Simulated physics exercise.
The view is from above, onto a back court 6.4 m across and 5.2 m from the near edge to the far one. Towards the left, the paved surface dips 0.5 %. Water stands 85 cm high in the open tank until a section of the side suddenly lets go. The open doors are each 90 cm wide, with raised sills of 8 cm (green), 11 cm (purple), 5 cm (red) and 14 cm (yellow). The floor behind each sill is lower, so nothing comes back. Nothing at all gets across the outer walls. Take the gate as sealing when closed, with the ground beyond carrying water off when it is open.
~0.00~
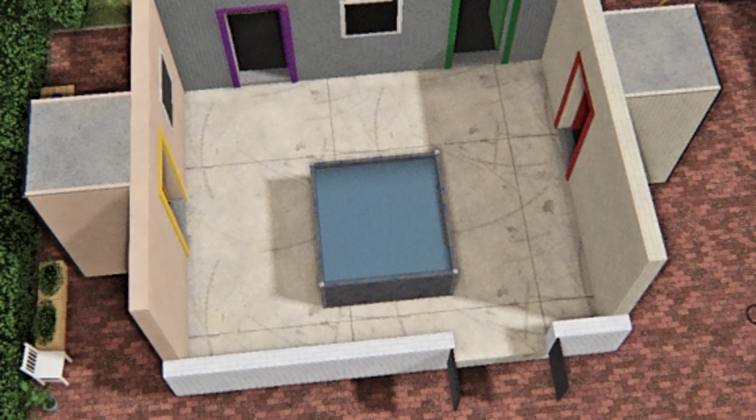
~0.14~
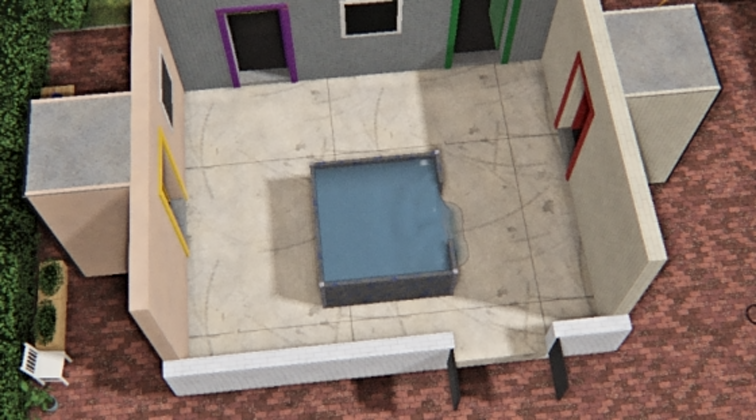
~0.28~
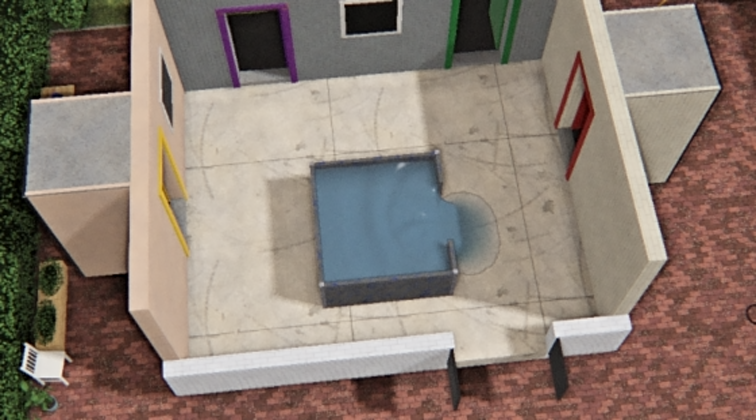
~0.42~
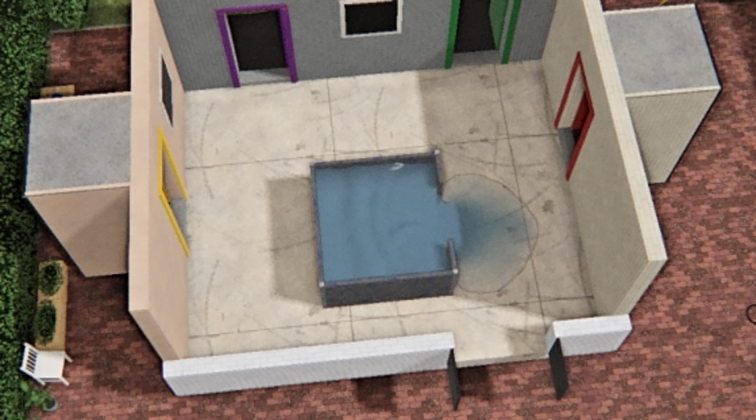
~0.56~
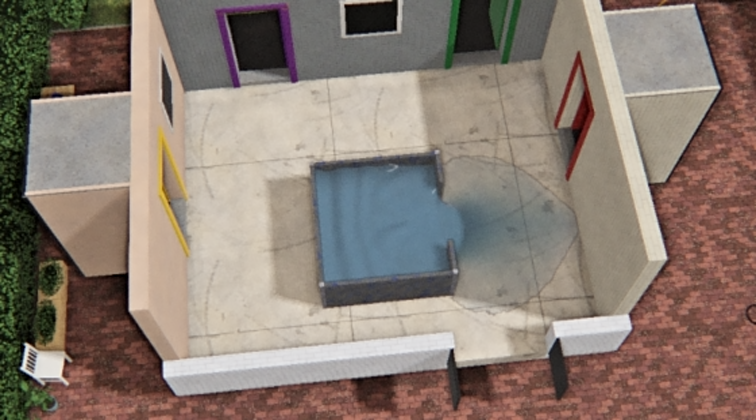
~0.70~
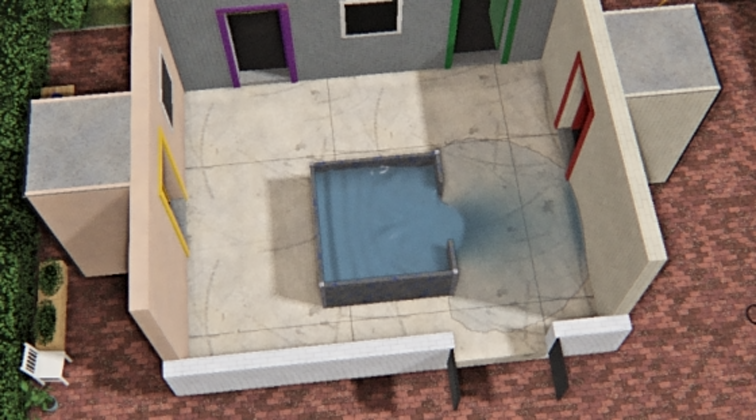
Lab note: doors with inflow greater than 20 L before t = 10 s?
Green door greater, purple door not greater, red door greater, yellow door not greater.
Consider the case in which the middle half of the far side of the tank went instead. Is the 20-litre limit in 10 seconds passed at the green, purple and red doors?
Against that limit: Green over, purple past it, red over.
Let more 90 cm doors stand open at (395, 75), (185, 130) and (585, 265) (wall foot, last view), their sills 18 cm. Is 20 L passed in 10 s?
In turn: Short of it, short of it, beyond it.
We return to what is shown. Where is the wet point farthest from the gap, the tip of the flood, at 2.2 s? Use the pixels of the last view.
I'd put it near pixel (538, 64) of the last picture.
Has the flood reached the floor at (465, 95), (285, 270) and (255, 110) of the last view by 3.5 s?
Listed in turn: Swamped / spared so far / spared so far.
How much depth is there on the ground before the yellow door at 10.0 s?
Roughly 11.0 centimetres.
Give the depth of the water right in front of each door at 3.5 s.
Centimetres: Green 17 / purple 0 / red 15 / yellow 0.
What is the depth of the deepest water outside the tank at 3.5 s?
Around 30 centimetres deep.
After 1.4 s water covers 25 % of the floor and is deepest (52 cm) near (596, 331); green door not reached, purple door not reached, red door 23 cm at the sill, 32 L in, yellow door not reached.
After 2.2 s water covers 30 % of the floor and is deepest (44 cm) near (594, 320); green door 8 cm at the sill, 0 L in, purple door not reached, red door 20 cm at the sill, 118 L in, yellow door not reached.
After 3.5 s water covers 55 % of the floor and is deepest (30 cm) near (578, 247); green door 17 cm at the sill, 24 L in, purple door not reached, red door 15 cm at the sill, 195 L in, yellow door not reached.
After 6.0 s water covers 90 % of the floor and is deepest (19 cm) near (576, 237); green door 15 cm at the sill, 101 L in, purple door 3 cm at the sill, 0 L in, red door 11 cm at the sill, 272 L in, yellow door 6 cm at the sill, 0 L in.
After 10.0 s water covers 100 % of the floor and is deepest (12 cm) near (308, 223); green door 10 cm at the sill, 148 L in, purple door 12 cm at the sill, 0 L in, red door 7 cm at the sill, 309 L in, yellow door 11 cm at the sill, 0 L in.
